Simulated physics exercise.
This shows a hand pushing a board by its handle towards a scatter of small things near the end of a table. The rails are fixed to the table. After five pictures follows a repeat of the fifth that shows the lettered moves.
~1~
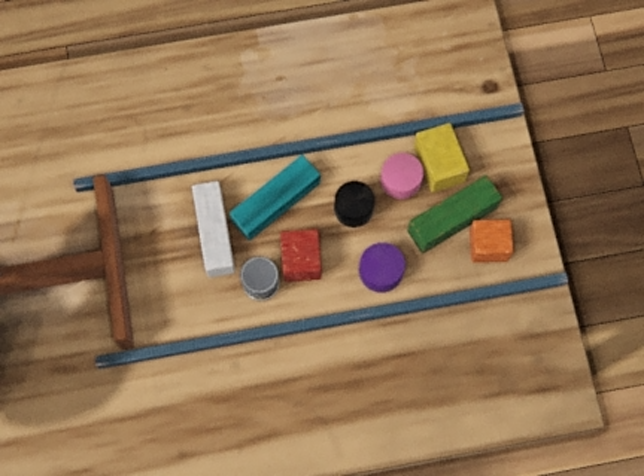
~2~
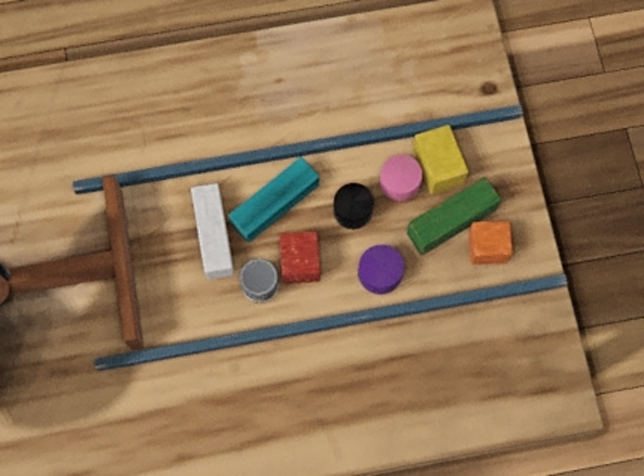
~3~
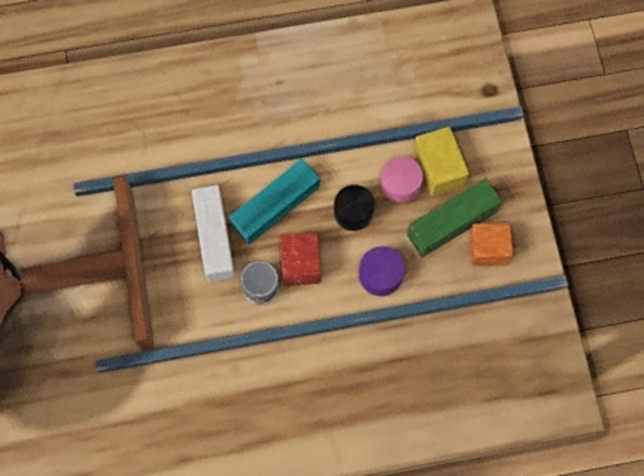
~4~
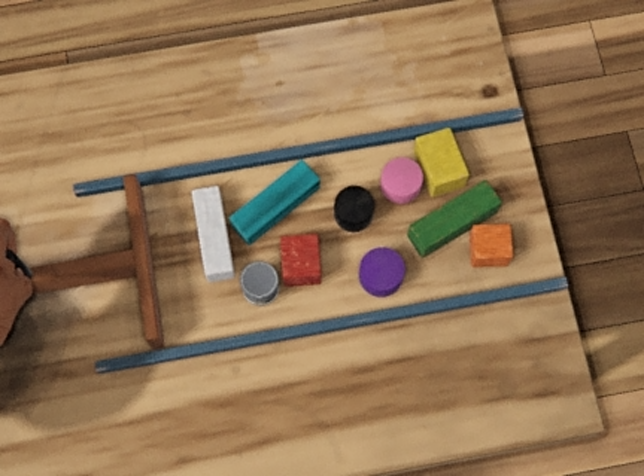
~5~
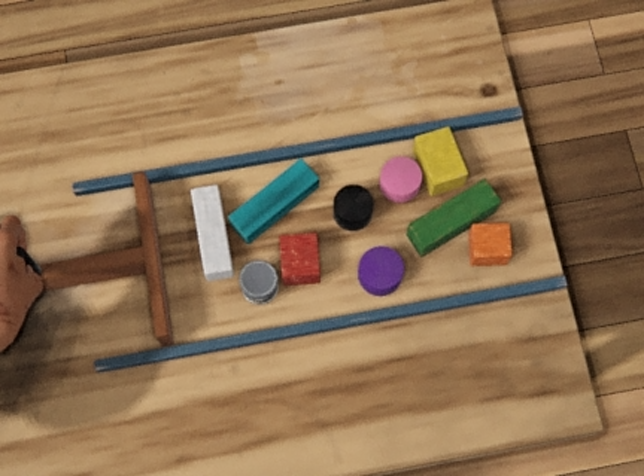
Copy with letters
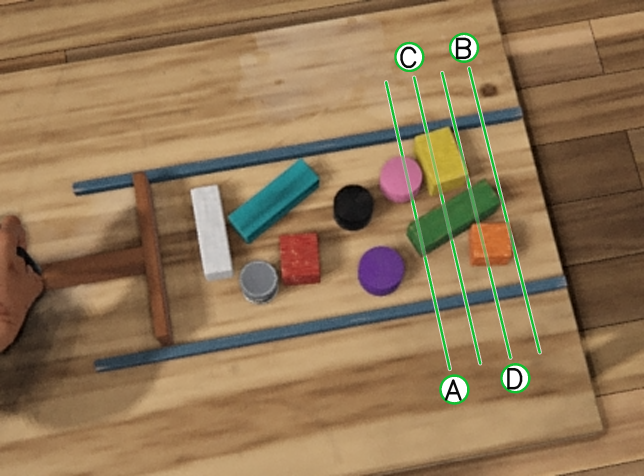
A hand pushing a wooden board by its handle slowly rightward between two blue strips, towards small coloured blocks that stay still.
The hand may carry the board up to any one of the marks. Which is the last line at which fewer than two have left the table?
It can go as far as A.
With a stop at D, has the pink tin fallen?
Yes.
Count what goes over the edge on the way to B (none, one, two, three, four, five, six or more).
In all, six or more.
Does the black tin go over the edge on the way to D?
Yes.
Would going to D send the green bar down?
By then, yes.
On the marked copy, A at (417, 220); B at (503, 204); C at (446, 215); D at (475, 209).
With A. Early on, board (247, 235); grey tin (282, 286); turquoise stick (320, 190).
Further on, board (343, 218); green bar (466, 211); yellow block (451, 158).
At the end, board (414, 206); orange block (552, 227); green bar (536, 191); none fallen.
As for the rest, B drops eight; C drops three; D drops seven.
